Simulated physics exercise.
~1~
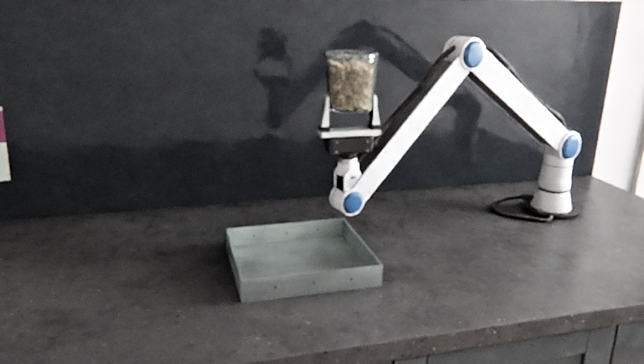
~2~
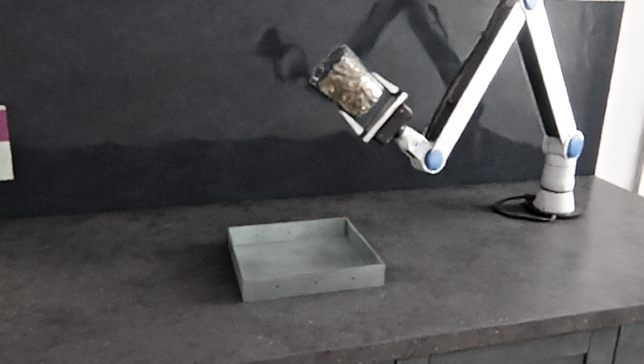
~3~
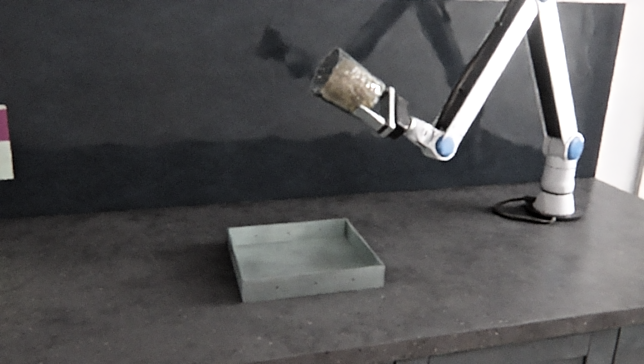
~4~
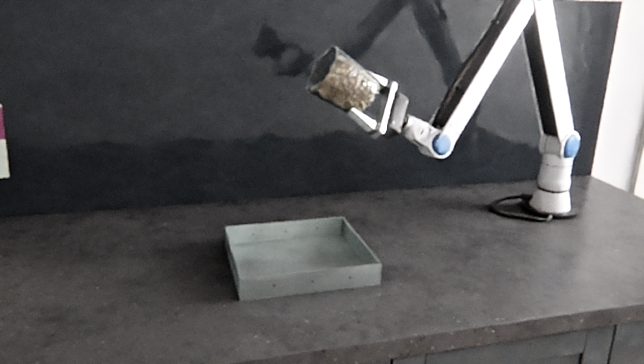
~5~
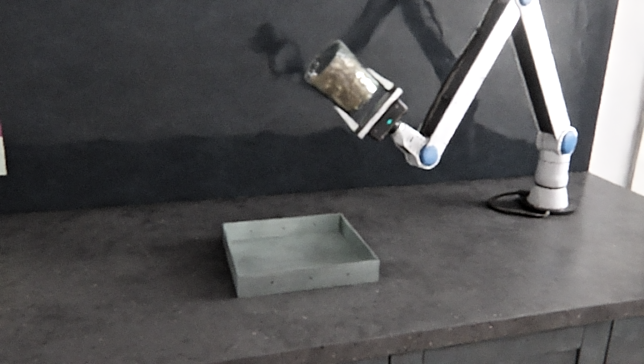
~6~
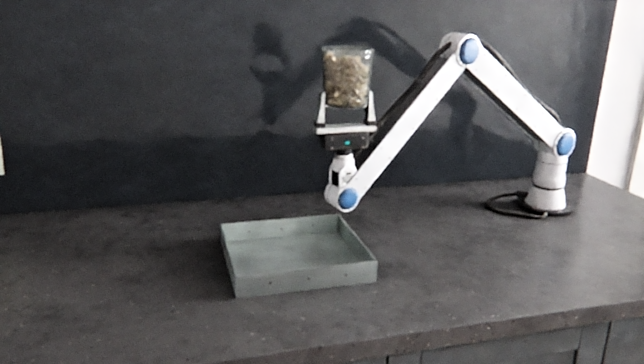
To begin with, a white robot arm with blue joints holds a clear tumbler of small pebbles upright above a dark countertop, where a shallow grey-green tray sits. The arm then folds back toward its base and tips the tumbler over to the left, so that its mouth points up and outward. It keeps the tumbler leaning, tilting it a little further while the pebbles stay inside. Next the arm eases the tilt back slightly, then swings the tumbler upright again. At the end the pebbles are still in the tumbler, and the tray below remains empty.
